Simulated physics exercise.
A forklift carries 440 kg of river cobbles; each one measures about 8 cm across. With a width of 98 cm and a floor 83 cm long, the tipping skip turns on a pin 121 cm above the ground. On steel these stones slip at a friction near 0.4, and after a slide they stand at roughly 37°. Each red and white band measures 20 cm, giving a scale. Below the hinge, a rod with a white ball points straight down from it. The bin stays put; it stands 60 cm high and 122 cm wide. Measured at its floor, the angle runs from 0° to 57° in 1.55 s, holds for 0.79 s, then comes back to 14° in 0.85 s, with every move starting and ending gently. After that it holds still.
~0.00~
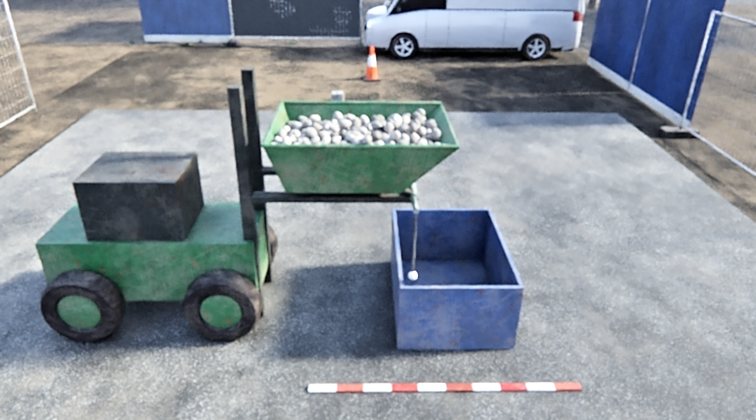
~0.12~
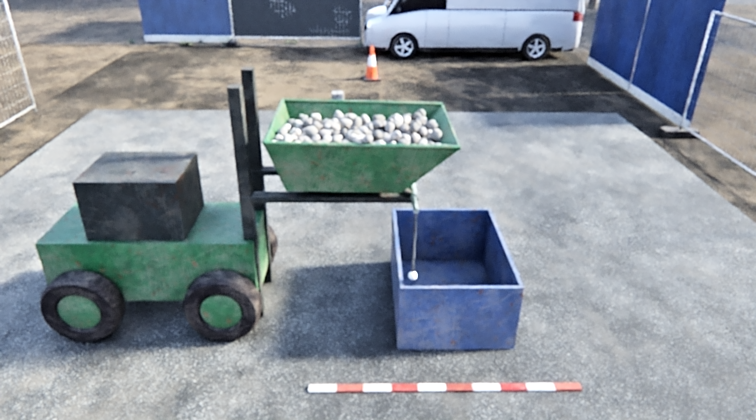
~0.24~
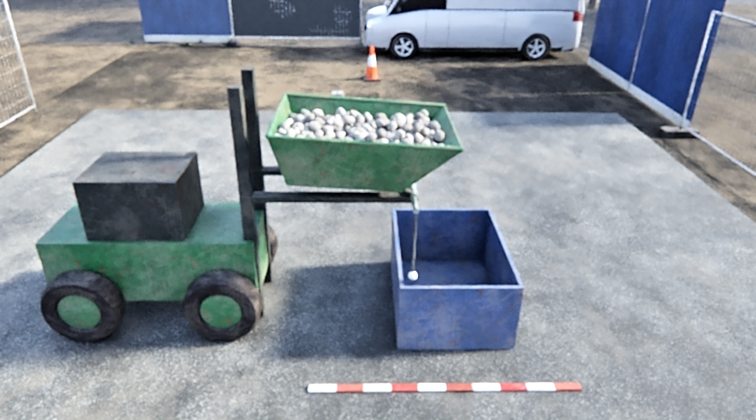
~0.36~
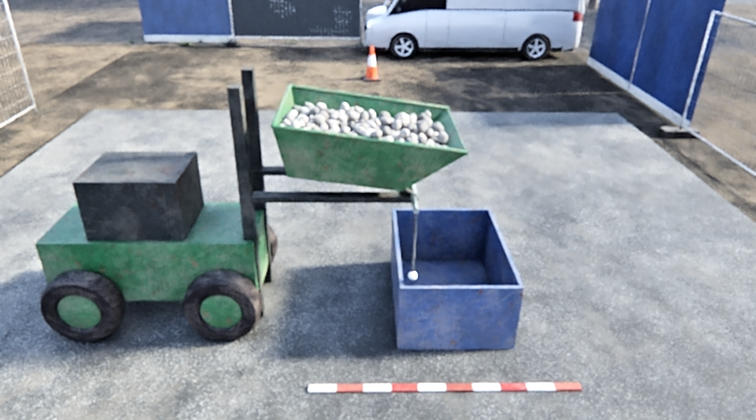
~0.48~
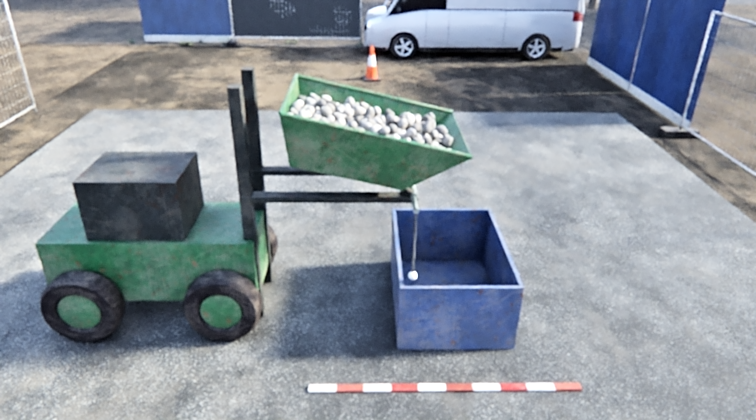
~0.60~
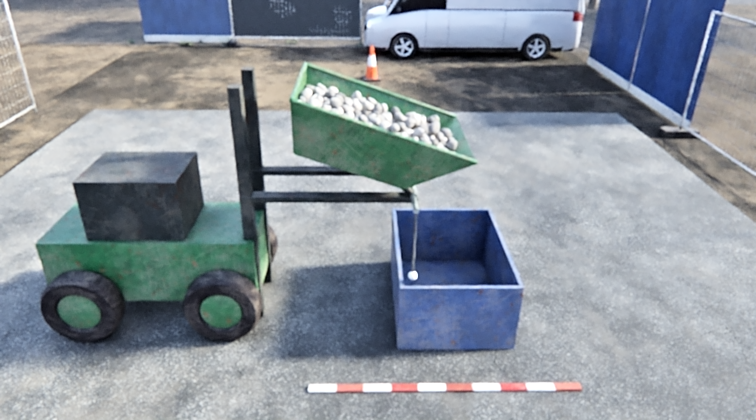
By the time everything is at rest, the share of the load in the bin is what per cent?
Roughly 15 %.
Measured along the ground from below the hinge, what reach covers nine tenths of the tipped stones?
I'd put it at about 170 cm.
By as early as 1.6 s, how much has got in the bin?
Roughly 10% by that time.
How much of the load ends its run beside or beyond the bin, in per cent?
I'd say close to 55 per cent of the whole load.
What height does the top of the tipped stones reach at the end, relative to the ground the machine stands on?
I'd put it at roughly 20 cm above the ground.
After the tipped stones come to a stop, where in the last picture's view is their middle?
Somewhere near pixel (533, 299).
After 1.2 s the floor is at 48°; 100 % in the tipping skip; the foremost stones are at (471, 169).
After 1.6 s the floor is at 57°; 88 % in the tipping skip, 9 % in the bin, 3 % beside or beyond the bin; the foremost stones are at (513, 211).
After 3.6 s the floor is at 14°; 27 % in the tipping skip, 16 % in the bin, 57 % beside or beyond the bin; the foremost stones are at (702, 294).
After 6.1 s the floor is at 14°; 27 % in the tipping skip, 16 % in the bin, 57 % beside or beyond the bin; the foremost stones are at (702, 294).
